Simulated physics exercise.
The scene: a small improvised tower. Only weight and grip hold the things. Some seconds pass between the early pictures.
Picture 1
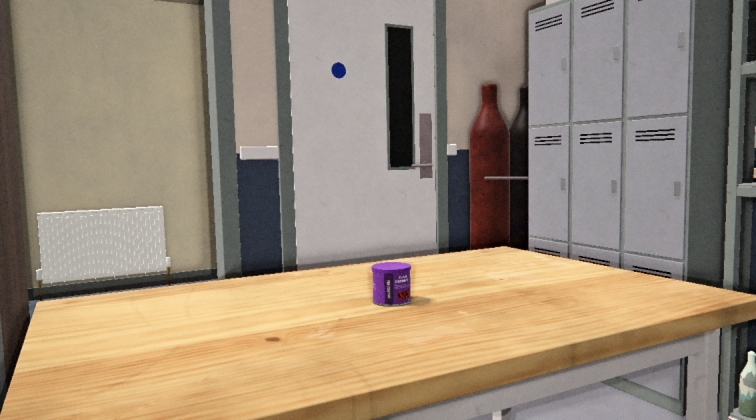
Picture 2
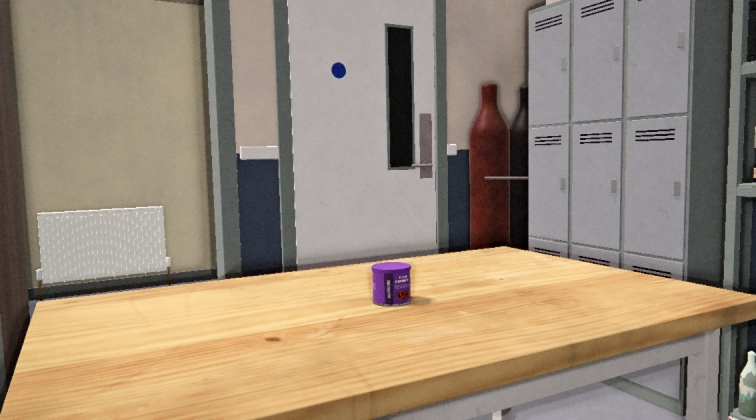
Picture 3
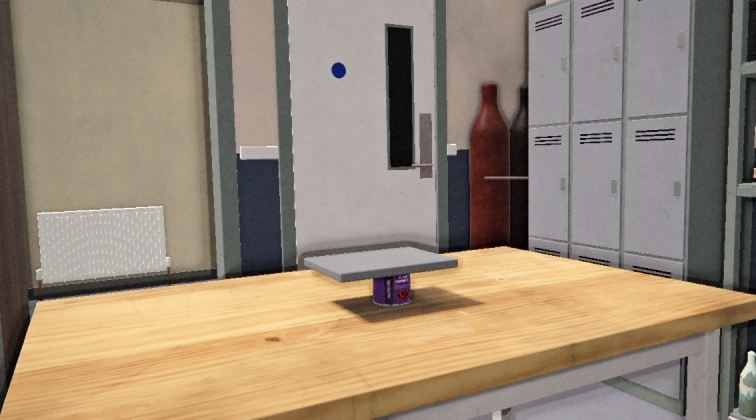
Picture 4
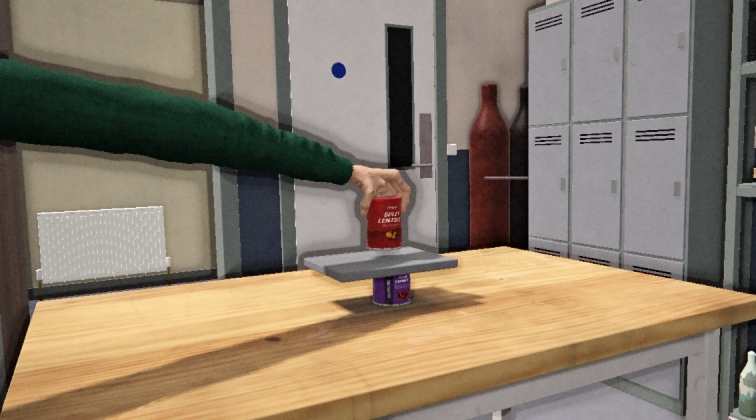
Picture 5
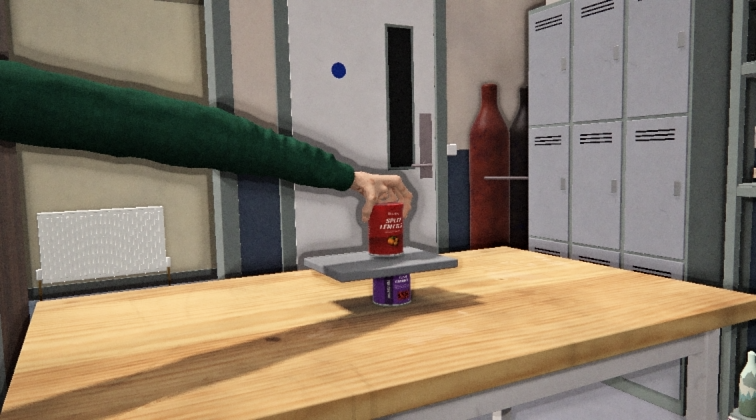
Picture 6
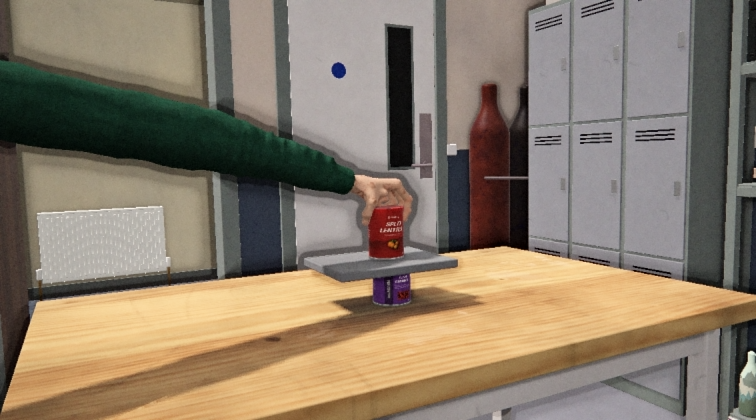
In a locker room or workshop-like space, seen from a fixed view slightly above a pale wooden table, a grey door stands behind, with lockers and dark red and black bottle shapes to the right. A small purple tin sits alone on the table, then a flat grey lid appears on top of it. A green-sleeved arm reaches in from the left and lowers a red tin onto the lid, keeping hold of it.
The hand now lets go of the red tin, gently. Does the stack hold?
It keeps its balance.
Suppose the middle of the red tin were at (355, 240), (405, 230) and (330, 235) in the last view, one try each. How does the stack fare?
First try: It loses its balance; second try: It stays up; third try: It comes apart.
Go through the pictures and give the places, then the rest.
In the first picture, the last thing is not in view yet.
In the second picture, the last thing is not in view yet.
In the third picture, the last thing is not in view yet; grey lid (379, 263).
In the fourth picture, on its way; red tin (384, 223); grey lid (379, 263).
In the fifth picture, on its way; red tin (386, 229); grey lid (379, 263).
In the sixth picture, in place under the hand; red tin (386, 232); grey lid (379, 263).
Then, 0.30 s after the last picture, nothing has stirred.
Then, 0.70 s after the last picture, red tin resting near (386, 233).
At rest, all 3 in place. Seen from the same camera at the end, red tin near (386, 233). The stack holds.
